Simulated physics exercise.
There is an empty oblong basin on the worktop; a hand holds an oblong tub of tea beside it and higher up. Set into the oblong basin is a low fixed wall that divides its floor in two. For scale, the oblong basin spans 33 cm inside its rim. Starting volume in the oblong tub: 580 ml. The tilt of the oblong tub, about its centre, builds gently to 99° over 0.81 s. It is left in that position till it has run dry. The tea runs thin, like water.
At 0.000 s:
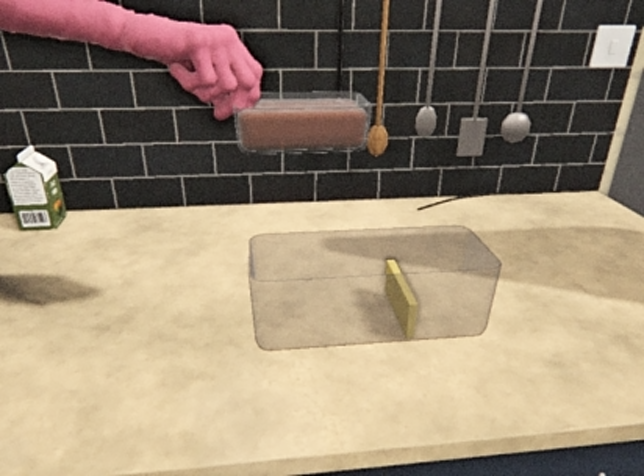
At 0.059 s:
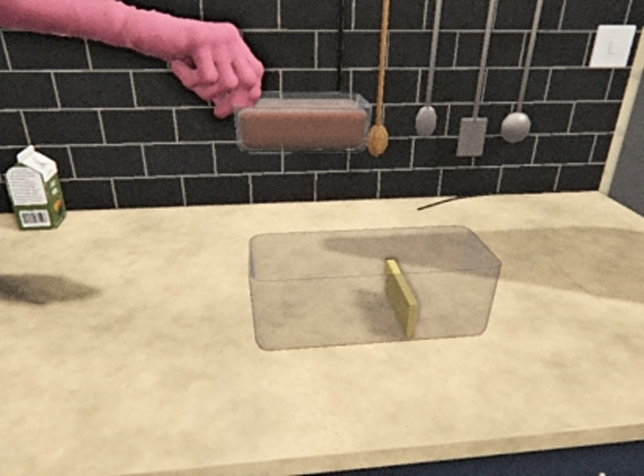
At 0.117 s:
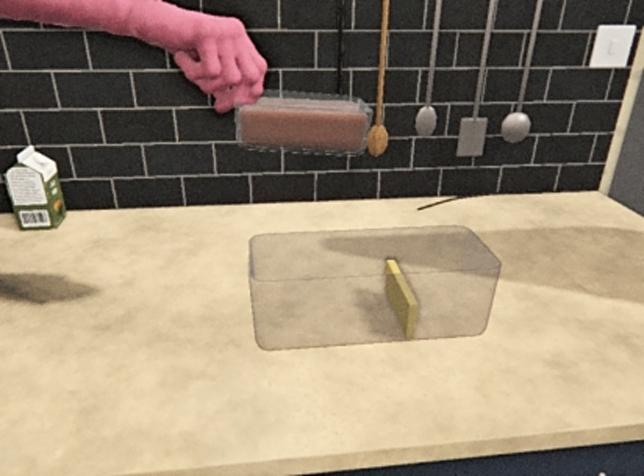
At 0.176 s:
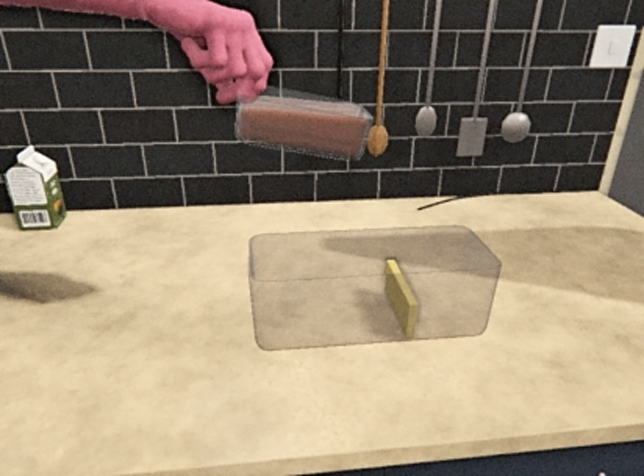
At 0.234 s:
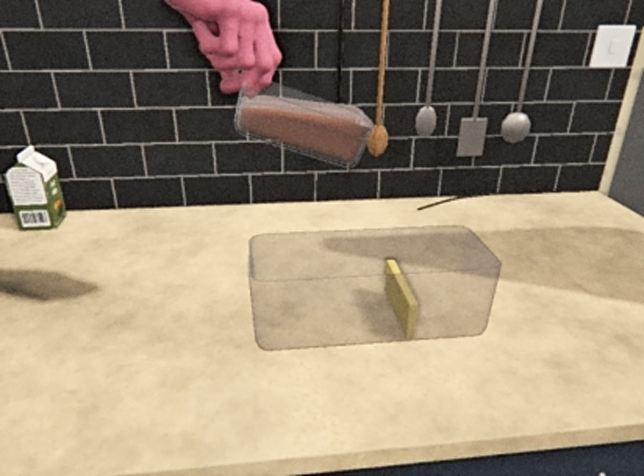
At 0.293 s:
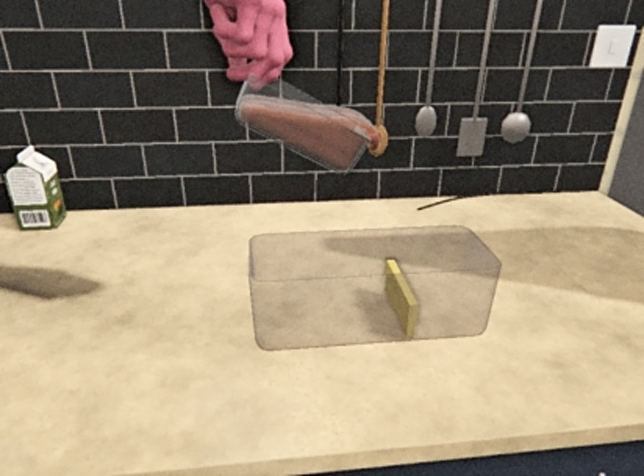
A pink hand gradually tilts a clear oblong tub of brownish liquid down toward the right.
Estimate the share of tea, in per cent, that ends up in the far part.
About 52 per cent.
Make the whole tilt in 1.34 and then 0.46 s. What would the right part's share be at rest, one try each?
60 in a hundred, followed by 25 in a hundred.
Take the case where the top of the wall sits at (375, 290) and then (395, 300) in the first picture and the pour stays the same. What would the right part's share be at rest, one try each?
Respectively close to 70 and 50 %.
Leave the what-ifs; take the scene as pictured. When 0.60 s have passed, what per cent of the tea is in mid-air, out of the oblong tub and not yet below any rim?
It comes to about 52 percent.
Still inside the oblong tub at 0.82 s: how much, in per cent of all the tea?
About 3 % is still there.
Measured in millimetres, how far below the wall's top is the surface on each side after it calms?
Near 50 mm for the left and near 36 mm for the right.
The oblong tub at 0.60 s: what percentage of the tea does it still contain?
At that time about 9 in a hundred parts are still held.
Then, 0.60 s in, the tilt is 83° and 9 per cent is still to pour, 4 is left of the wall and 33 right of it.
Then, 0.82 s in, the tilt is 99° and 3 per cent is still to pour, 30 is left of the wall and 53 right of it.
Then, 1.06 s in, the tilt is 99° and 0 per cent is still to pour, 36 is left of the wall and 52 right of it.
Then, 1.31 s in, the tilt is 99° and 0 per cent is still to pour, 37 is left of the wall and 52 right of it.
Finally, 37 per cent lies left of the wall, 52 right of it and 11 outside.
